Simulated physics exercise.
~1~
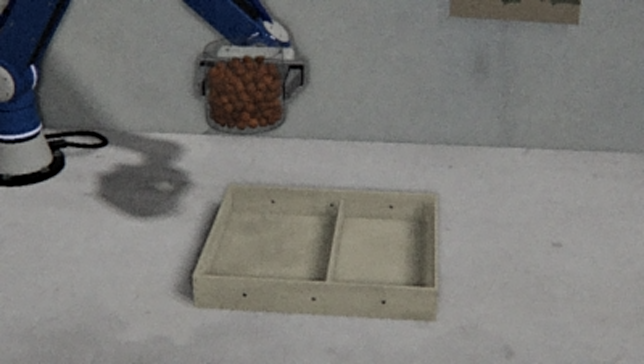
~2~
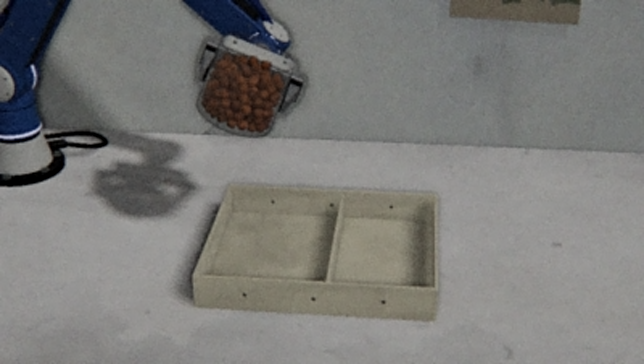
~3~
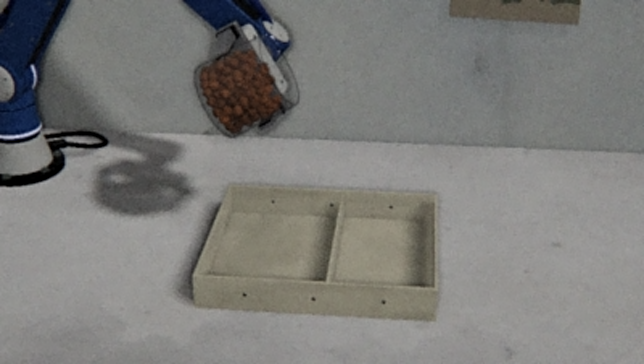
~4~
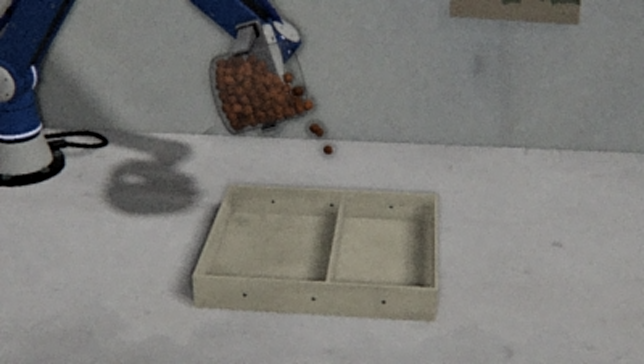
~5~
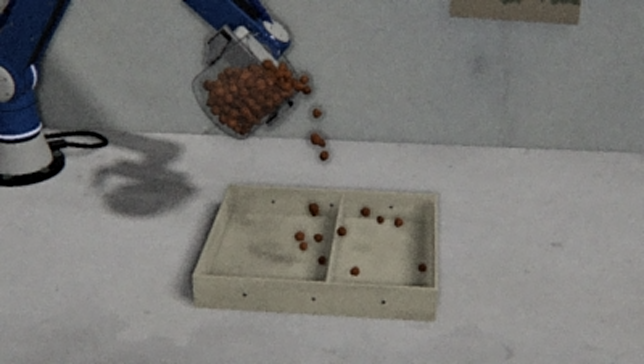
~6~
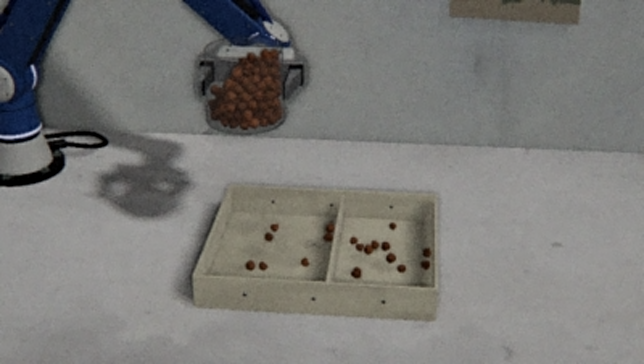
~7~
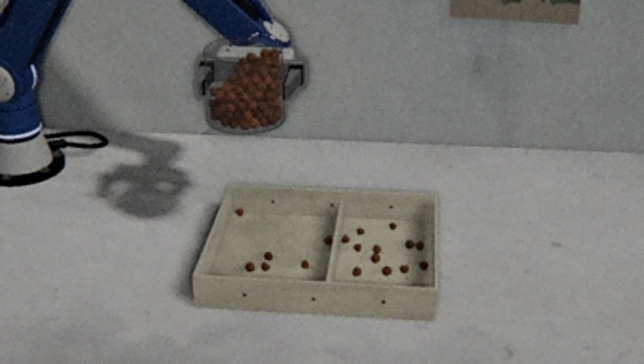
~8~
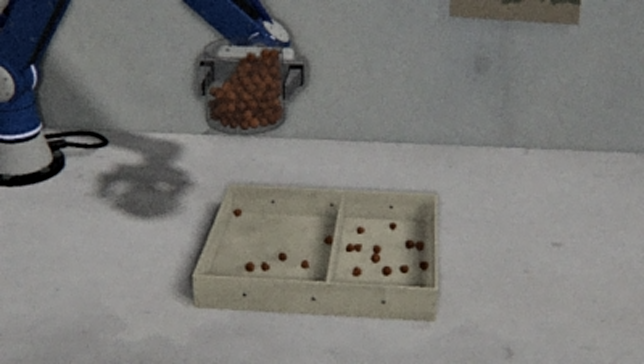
A blue robot arm tipped a clear cup of small brown nuts to the right over a divided tray, spilling a few that bounced and rolled into both compartments, then turned the cup upright again with most of the nuts still inside.
